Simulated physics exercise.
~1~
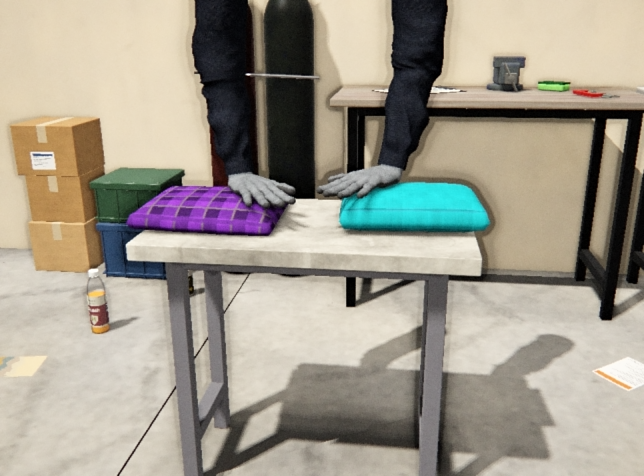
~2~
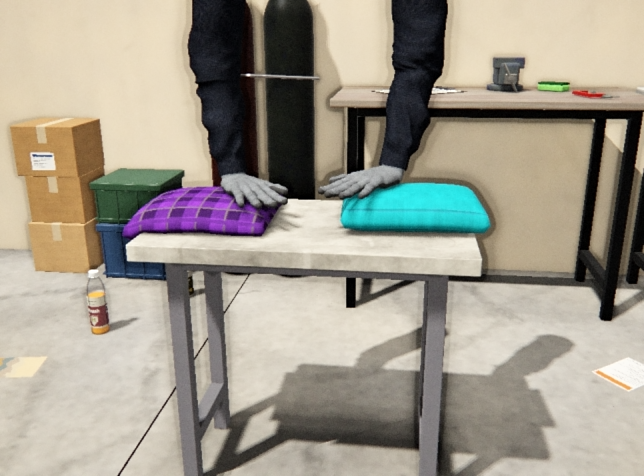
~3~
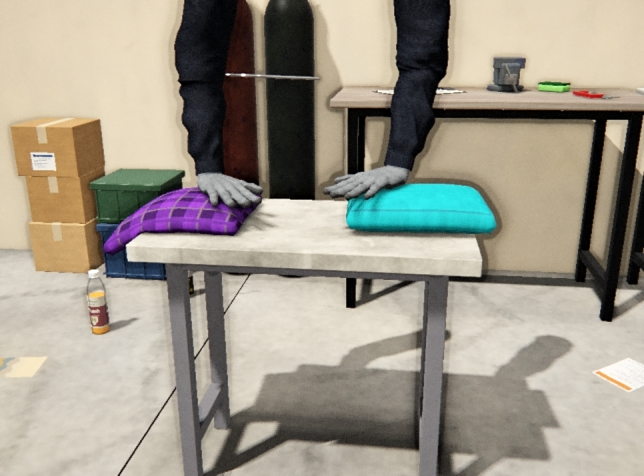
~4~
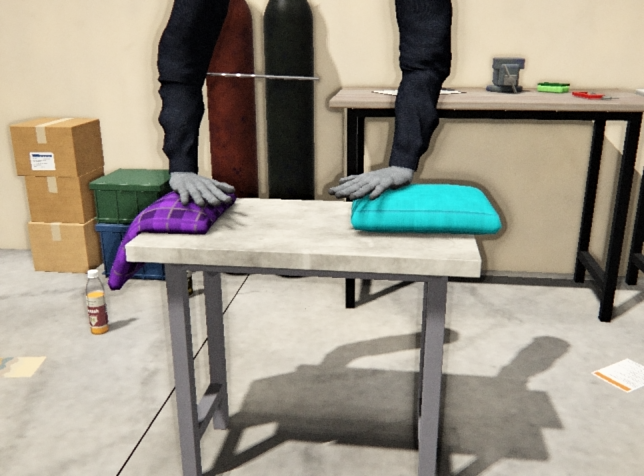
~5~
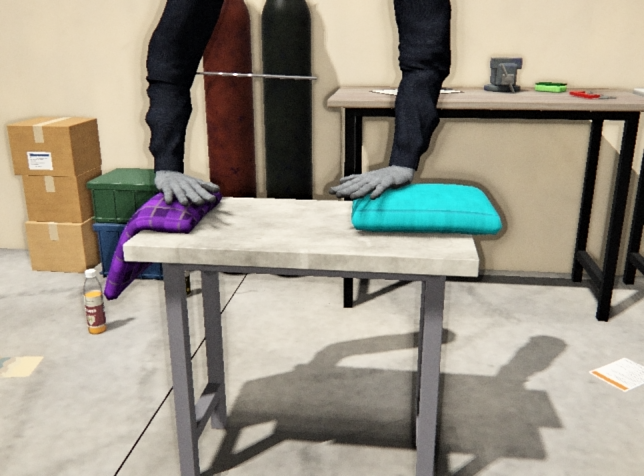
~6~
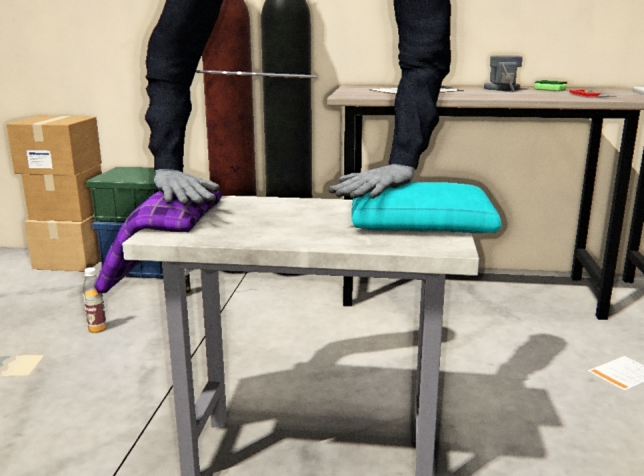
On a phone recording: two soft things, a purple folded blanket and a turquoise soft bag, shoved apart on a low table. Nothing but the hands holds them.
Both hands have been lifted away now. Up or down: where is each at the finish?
At the finish, the purple folded blanket has fallen, the turquoise soft bag is still up.
Then, 0.26 s on from there, folded blanket falling near (149, 250); soft bag as it was left.
Then, 0.50 s on from there, folded blanket falling near (145, 377); soft bag as it was left.
Then, 0.72 s on from there, folded blanket on the floor near (135, 435); soft bag as it was left.
In the end, folded blanket on the floor near (130, 436); soft bag as it was left. The purple folded blanket slumps off the end and the turquoise soft bag remains on top.
